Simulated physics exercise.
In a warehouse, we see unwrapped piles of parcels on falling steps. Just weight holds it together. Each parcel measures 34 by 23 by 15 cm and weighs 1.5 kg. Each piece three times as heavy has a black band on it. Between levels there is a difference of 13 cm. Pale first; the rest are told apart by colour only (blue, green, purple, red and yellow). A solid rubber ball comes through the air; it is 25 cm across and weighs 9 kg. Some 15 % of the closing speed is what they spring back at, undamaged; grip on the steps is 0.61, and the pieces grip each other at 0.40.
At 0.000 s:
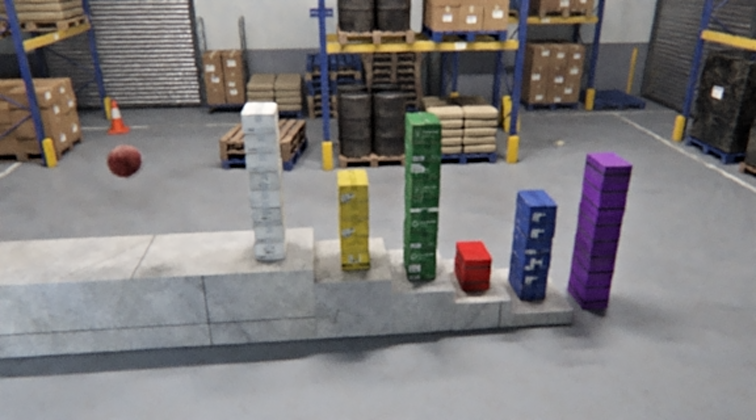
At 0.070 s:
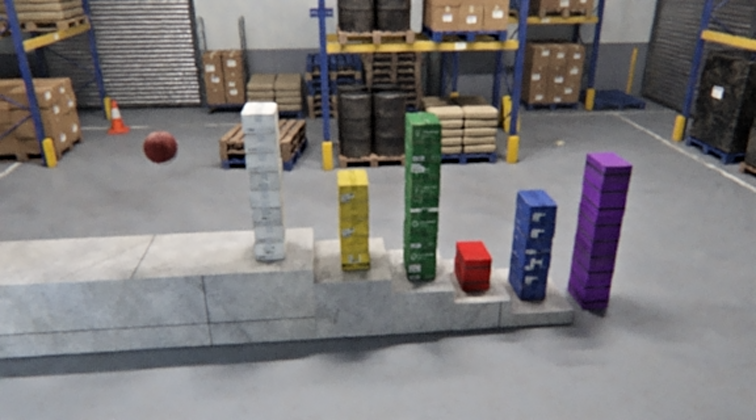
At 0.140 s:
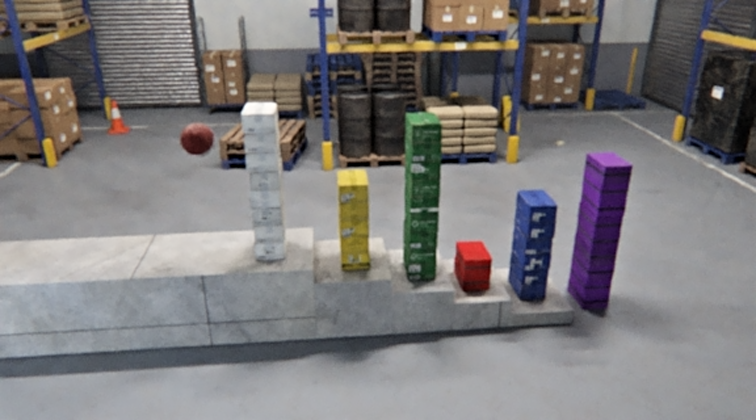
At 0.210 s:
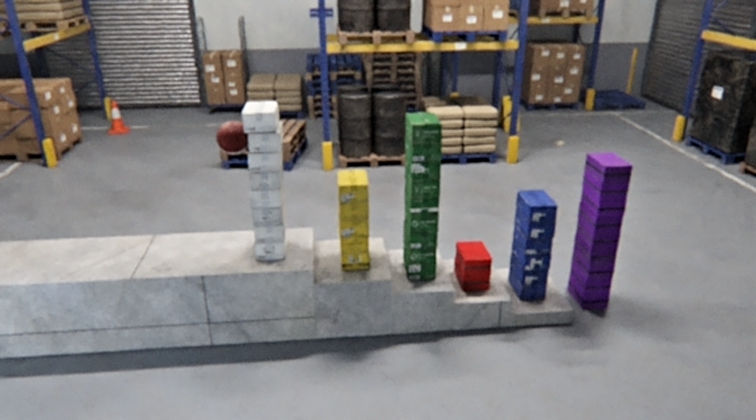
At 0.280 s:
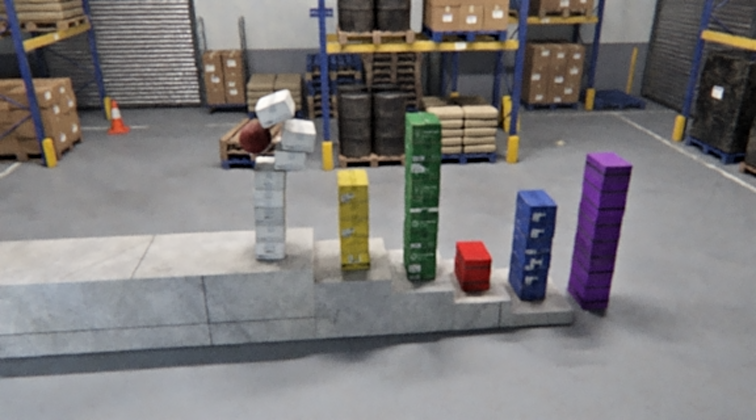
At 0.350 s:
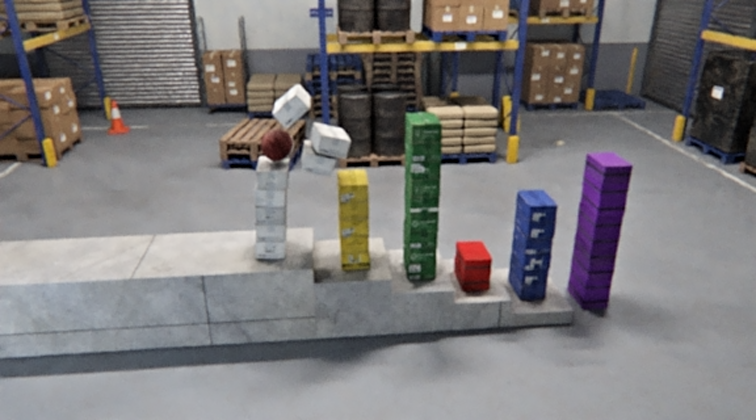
In the video, a dark red ball flies rightward through a warehouse toward stacks of coloured boxes on descending concrete steps, strikes the upper part of the white stack, and knocks its top boxes rightward while the other stacks stay still.
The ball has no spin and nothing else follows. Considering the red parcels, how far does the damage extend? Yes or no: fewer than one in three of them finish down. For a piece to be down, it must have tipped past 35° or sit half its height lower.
Yes.
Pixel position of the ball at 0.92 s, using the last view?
(393, 169), roughly.
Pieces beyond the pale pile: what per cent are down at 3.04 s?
By then 70 %.
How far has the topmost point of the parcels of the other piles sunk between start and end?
Something like 46 cm, give or take.
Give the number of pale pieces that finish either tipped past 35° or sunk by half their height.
5 of the pale pieces.
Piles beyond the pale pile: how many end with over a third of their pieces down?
I make it 3 of the piles.
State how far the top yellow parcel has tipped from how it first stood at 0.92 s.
Near 0 degrees from where it started.
Around 0.92 s, 5 of the pale pile down; none of the 2 red parcels down (0 of 31 in all colours); top red parcel unmoved; top green parcel tipped 7°.
Around 1.74 s, 5 of the pale pile down; none of the 2 red parcels down (8 of 31 in all colours); top red parcel tipped 5°; top green parcel tipped 16°, 44 cm lower.
Around 3.04 s, 5 of the pale pile down; none of the 2 red parcels down (22 of 31 in all colours); top red parcel displaced 7 cm; top purple parcel tipped 70°, 88 cm lower.
Finally (4.4 s), 5 of the pale pile down; none of the 2 red parcels down (22 of 31 in all colours); top red parcel displaced 7 cm; top purple parcel upside down. That is 0 per cent. Seen by the last camera, middles, top red parcel near (481, 257).
